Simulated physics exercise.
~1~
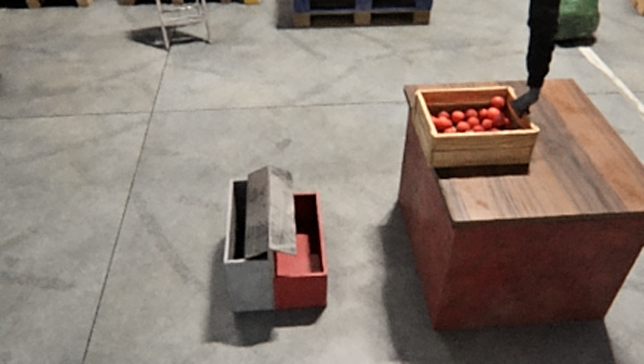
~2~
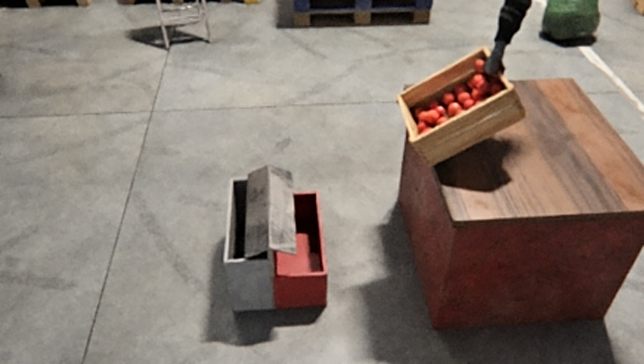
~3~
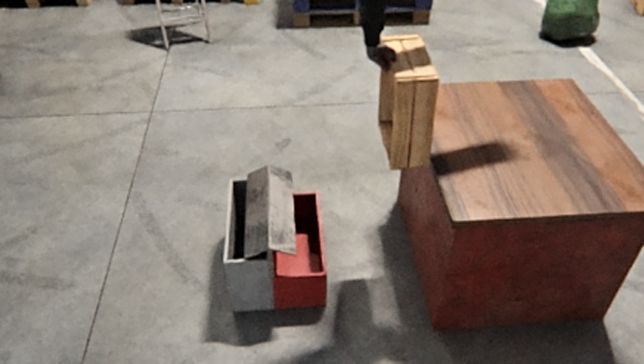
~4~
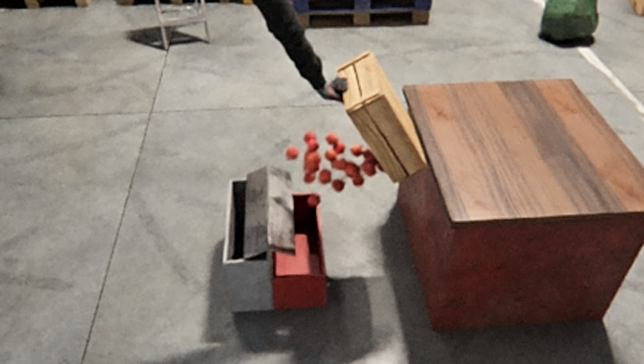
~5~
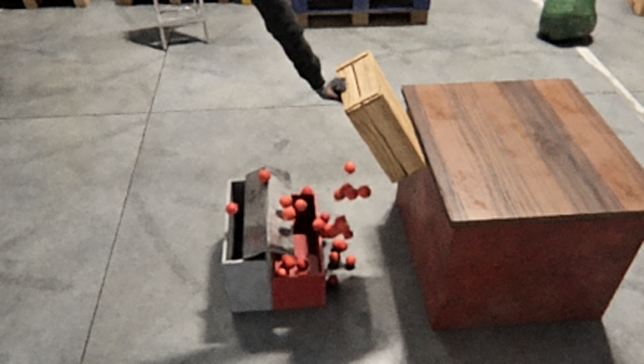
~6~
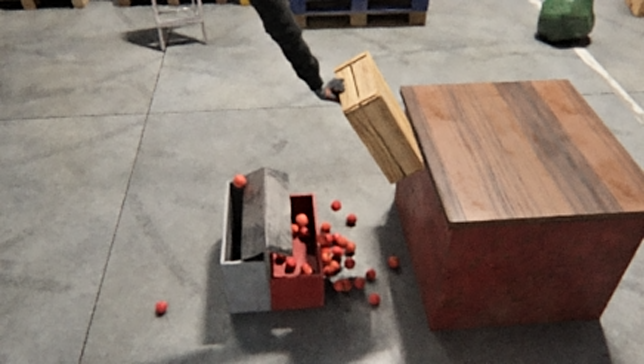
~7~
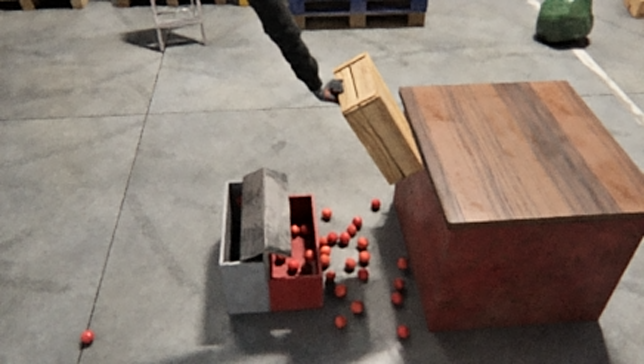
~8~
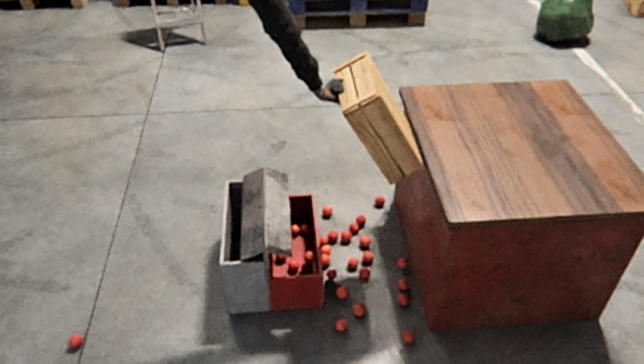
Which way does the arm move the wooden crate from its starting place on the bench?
The arm moves the crate to the left, past the edge of the bench and toward the red trough.
At the start, a wooden crate of red tomatoes sits on a large bench with a wooden top, held by a dark-sleeved arm, while a red trough and a grey tub stand side by side on the floor to the left. The arm lifts the crate, moves it left past the bench's edge and tips it over. The tomatoes spill down in a cluster toward the trough and the roof-shaped splitter. Some land in the red trough, while many hit the floor beside it and scatter toward the bench. One rolls away to the far left, and the emptied crate stays tipped.
